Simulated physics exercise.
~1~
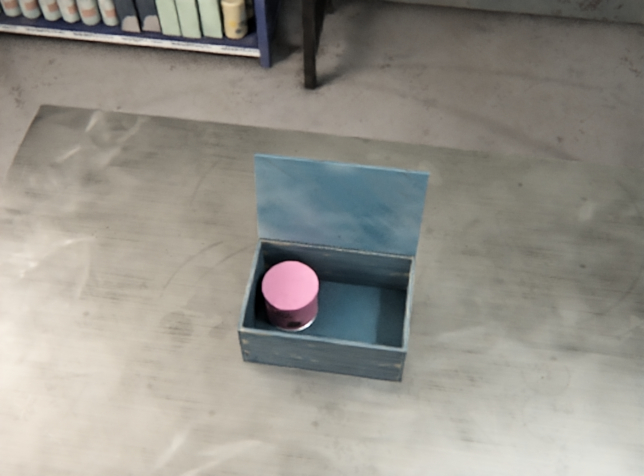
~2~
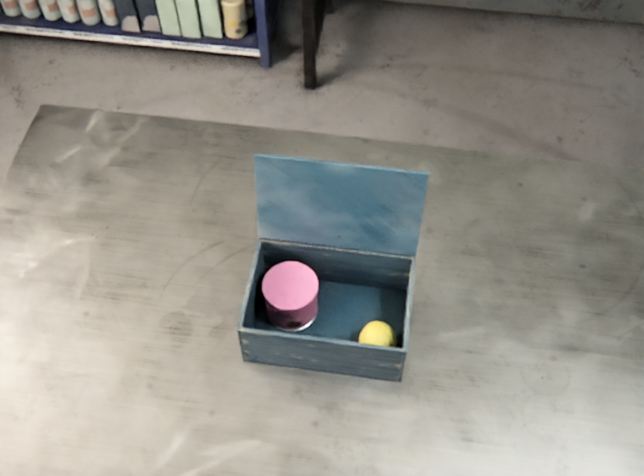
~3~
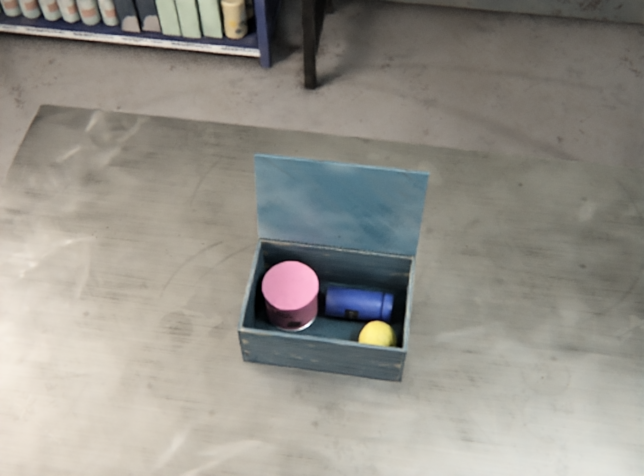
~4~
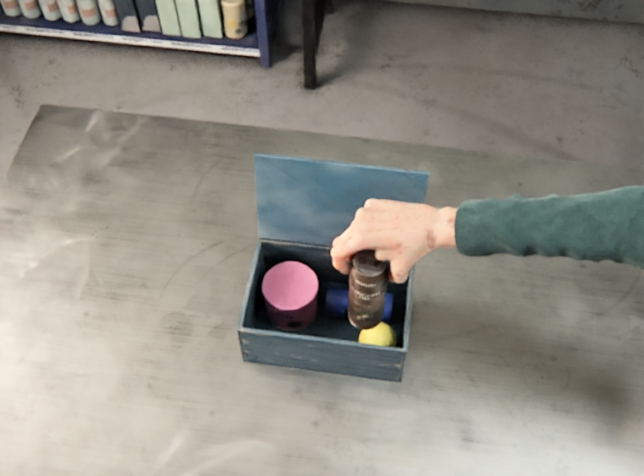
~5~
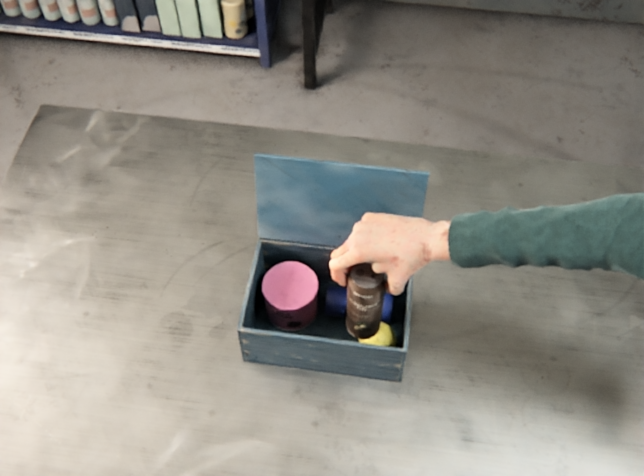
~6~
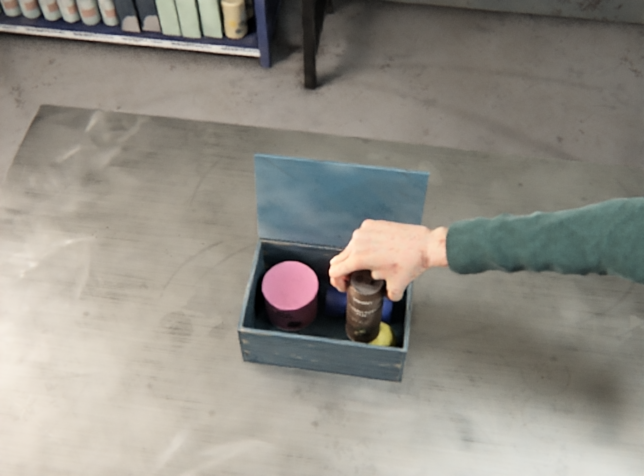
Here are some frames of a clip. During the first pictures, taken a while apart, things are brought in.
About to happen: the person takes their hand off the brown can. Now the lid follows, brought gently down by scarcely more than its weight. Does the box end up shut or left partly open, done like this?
It ends up shut.
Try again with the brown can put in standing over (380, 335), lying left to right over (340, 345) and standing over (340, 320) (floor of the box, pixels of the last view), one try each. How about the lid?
So: First open, second shut tight, third open.
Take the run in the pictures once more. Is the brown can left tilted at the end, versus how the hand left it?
Well, it ends up skewed.
Then, 0.50 s past the last view, brown can on its side near (306, 333); pink tub displaced a little.
Then, 1.60 s past the last view, lid 57° above the rim; brown can on its side near (300, 338); pink tub displaced a little; blue shaker displaced a little.
Then, 2.00 s past the last view, lid shut; brown can on its side near (300, 338); pink tub displaced a little; blue shaker displaced a little.
Finally, lid shut; down or leaning hard in the box, brown can; the other 3 still in place. Final places as the last picture's camera would see them, brown can near (300, 338).
